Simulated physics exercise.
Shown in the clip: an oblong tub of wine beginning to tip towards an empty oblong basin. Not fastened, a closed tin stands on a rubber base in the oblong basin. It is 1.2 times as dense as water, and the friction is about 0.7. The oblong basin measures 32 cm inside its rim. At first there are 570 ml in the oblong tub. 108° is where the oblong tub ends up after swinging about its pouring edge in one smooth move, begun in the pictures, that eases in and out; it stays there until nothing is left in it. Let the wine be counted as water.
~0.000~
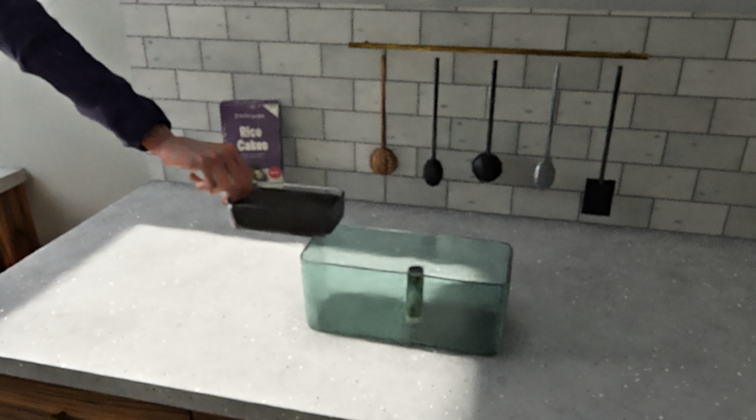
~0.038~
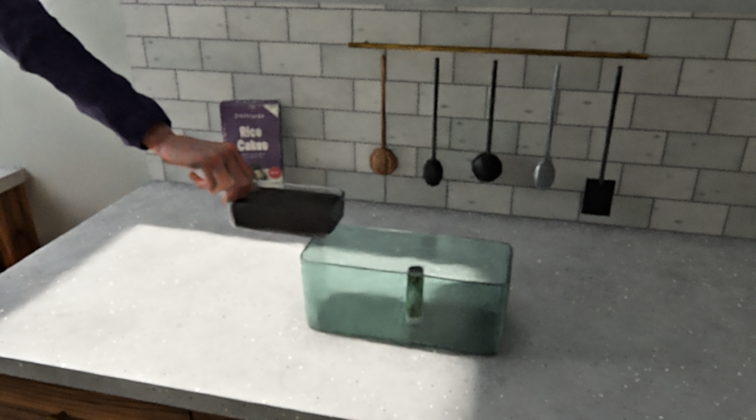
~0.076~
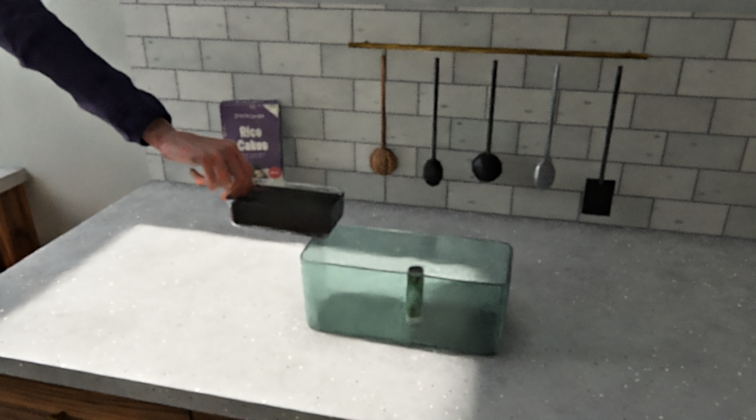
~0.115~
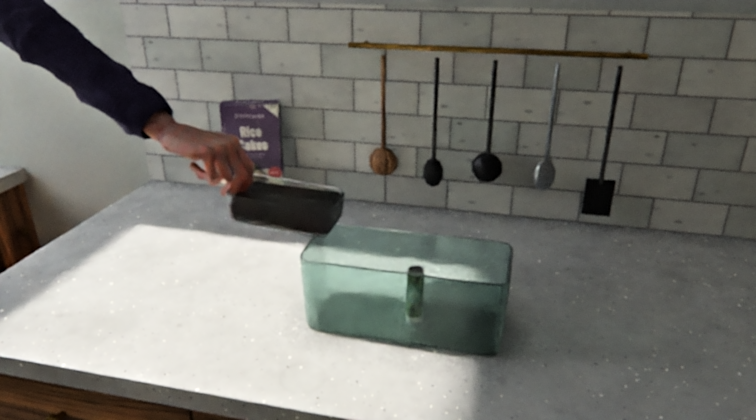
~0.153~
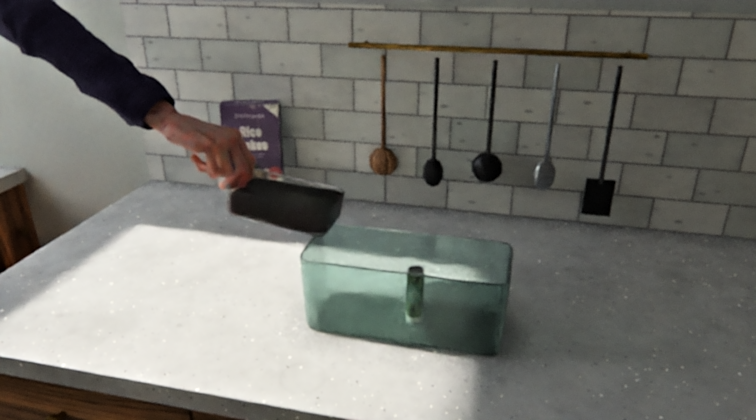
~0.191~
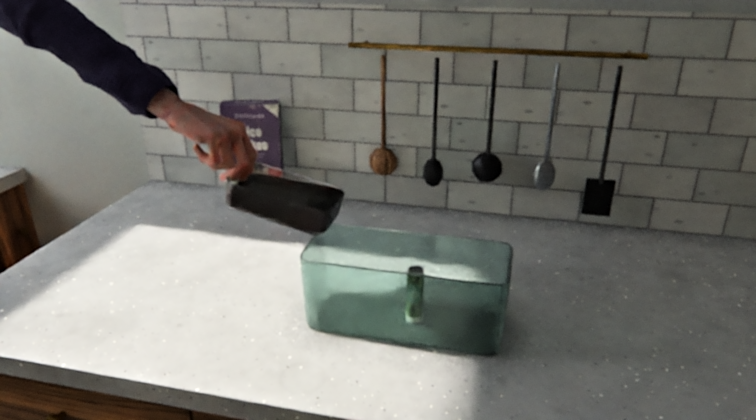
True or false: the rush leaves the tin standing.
False.
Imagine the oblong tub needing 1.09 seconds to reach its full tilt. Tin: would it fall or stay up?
In that case the tin overturns.
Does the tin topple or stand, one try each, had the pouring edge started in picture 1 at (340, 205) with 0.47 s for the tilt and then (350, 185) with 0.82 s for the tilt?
In the first try it comes down; in the second it remains standing.
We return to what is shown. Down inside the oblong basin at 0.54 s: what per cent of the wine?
24 %, more or less.
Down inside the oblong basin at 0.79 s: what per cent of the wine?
Close to 90 in a hundred.
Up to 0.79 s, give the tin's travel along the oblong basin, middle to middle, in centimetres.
Its middle sits about 4 cm from the start.
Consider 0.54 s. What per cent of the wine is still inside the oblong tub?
Still held: Roughly 20 % of the total.
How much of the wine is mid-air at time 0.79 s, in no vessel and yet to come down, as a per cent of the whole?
About 2 percent.
After 0.54 s the tilt is 76° and 20 per cent is still to pour; the tin stands where it began.
After 0.79 s the tilt is 107° and 0 per cent is still to pour; the tin leans 44°.
After 1.06 s the tilt is 108° and 0 per cent is still to pour; the tin lies on its side.
After 1.35 s the tilt is 108° and 0 per cent is still to pour; the tin lies on its side.
In the end the tin lies on its side.
